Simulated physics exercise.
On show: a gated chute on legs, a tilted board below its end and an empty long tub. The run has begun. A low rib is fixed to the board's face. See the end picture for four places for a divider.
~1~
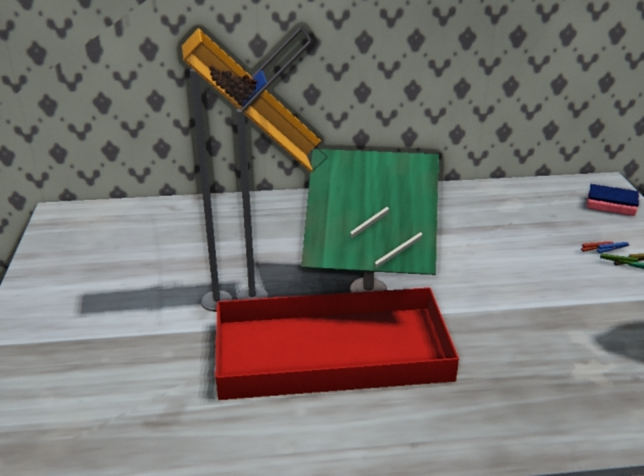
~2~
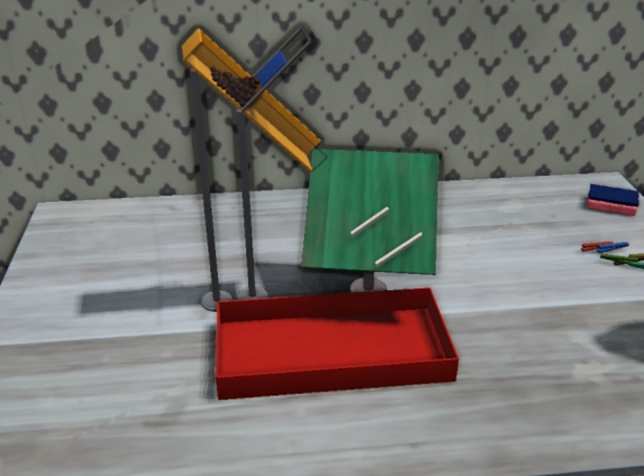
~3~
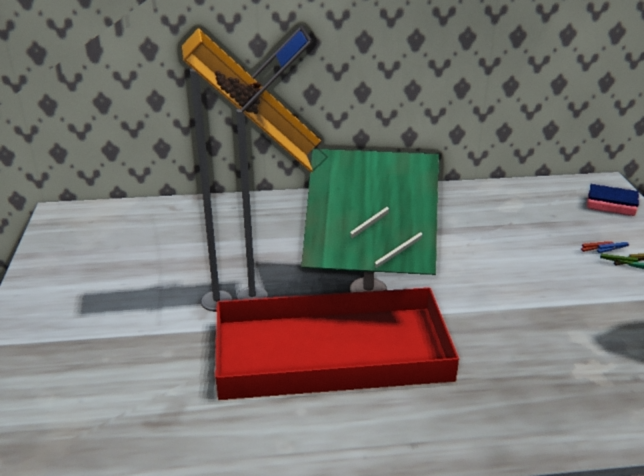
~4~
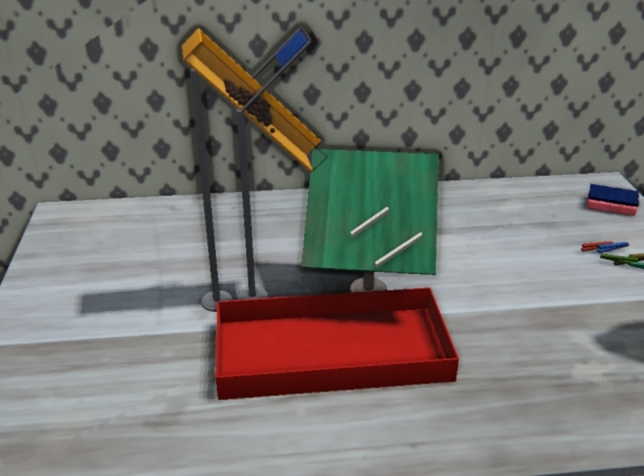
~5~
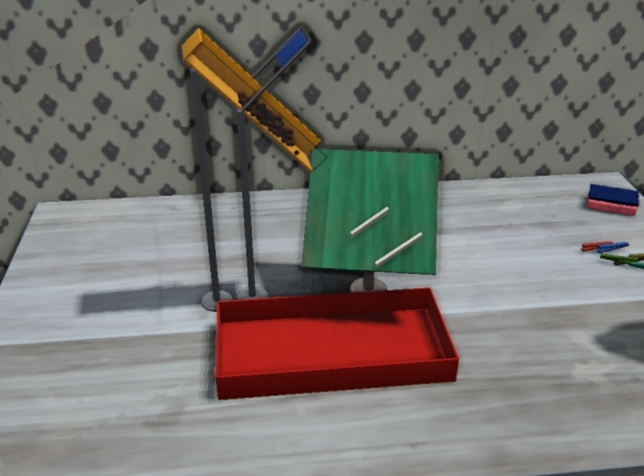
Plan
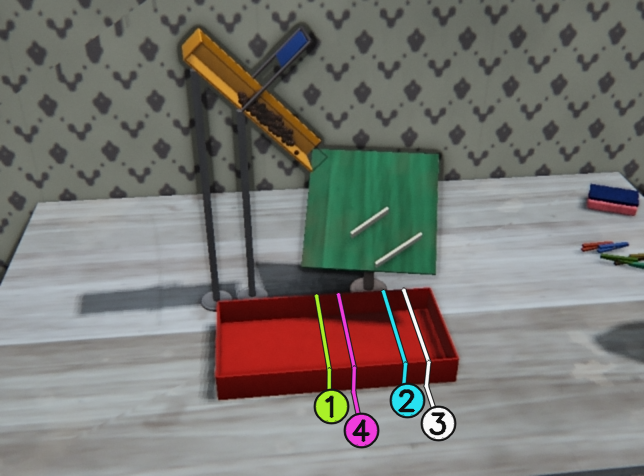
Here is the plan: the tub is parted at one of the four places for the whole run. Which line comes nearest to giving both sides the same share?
Line 1 does it best.
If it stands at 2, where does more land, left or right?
More lands on the left.
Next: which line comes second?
The answer is 4.
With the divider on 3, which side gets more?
Left.
On the marked copy, line 1 crosses the front rim at (329, 368); line 2 crosses the front rim at (405, 363); line 3 crosses the front rim at (428, 361); line 4 crosses the front rim at (354, 367).
Choosing 1, of what is caught, roughly half on the left of the divider, roughly half on the right.
Choosing 2, of what is caught, almost all on the left of the divider, about a tenth on the right.
Choosing 3, of what is caught, every piece on the left of the divider, not one piece on the right.
Choosing 4, of what is caught, the larger part on the left of the divider, roughly a quarter on the right.
